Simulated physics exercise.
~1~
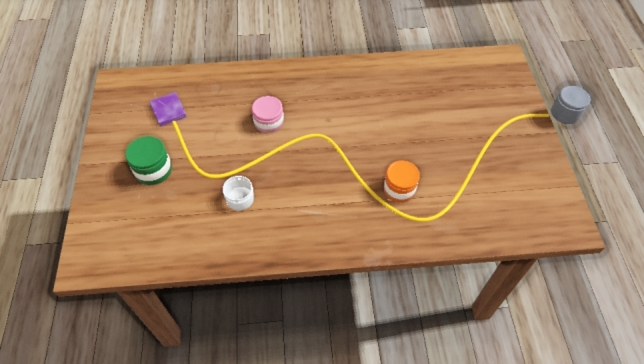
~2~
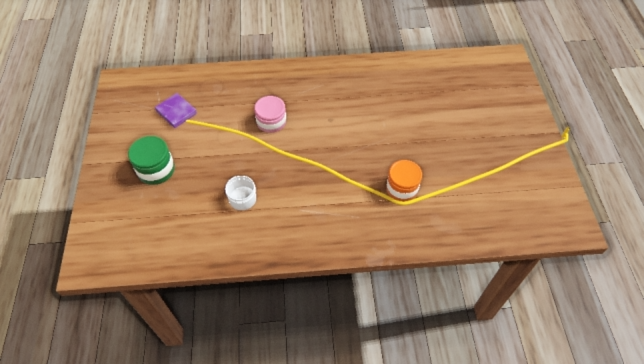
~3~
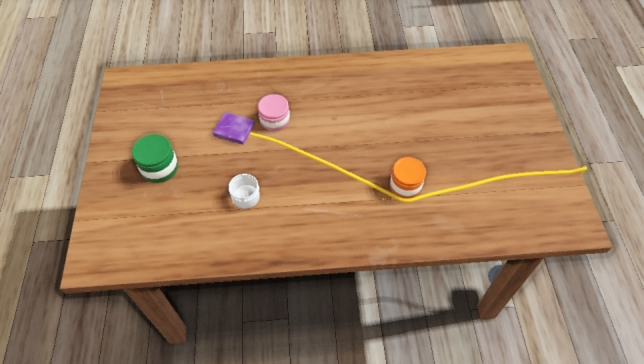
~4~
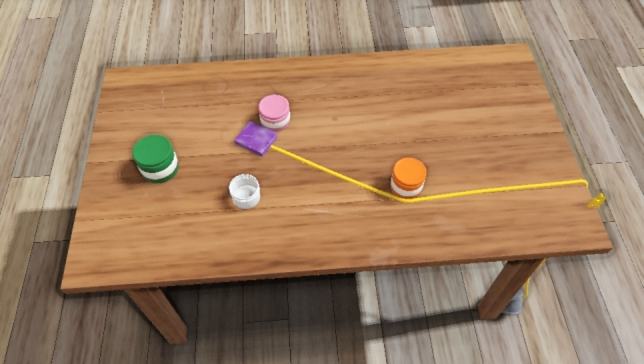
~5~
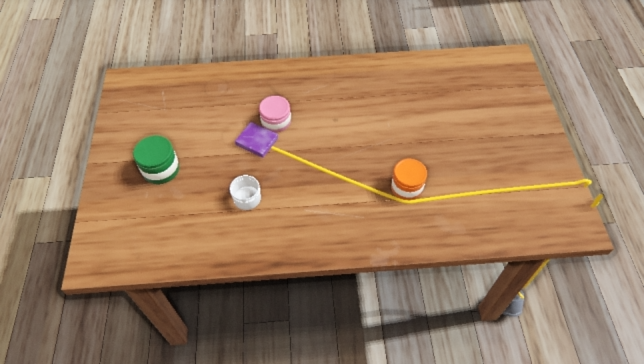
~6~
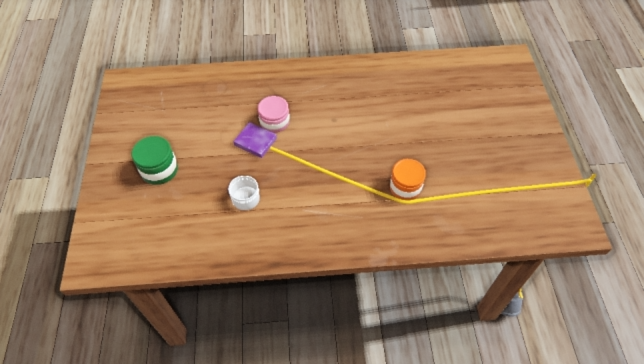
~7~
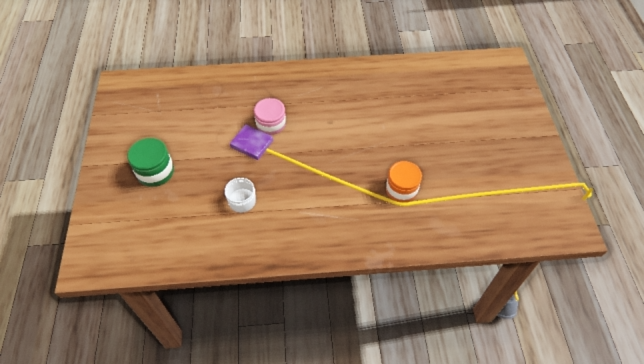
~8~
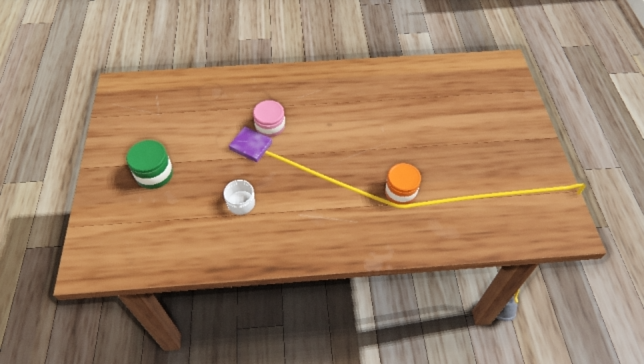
At first, a yellow cable winds across a wooden table from a flat purple object on the left to a grey speaker at the right edge, passing green, pink and orange canisters and a white cup. The speaker drops over the edge, and the cable pulls tight against the front of the orange canister. The purple piece slides right, then slightly toward the viewer, stopping just below the pink canister. Under the table's right side, the speaker comes into view near the leg. In the end, it stays down there, while the canisters and cup remain in place on top.
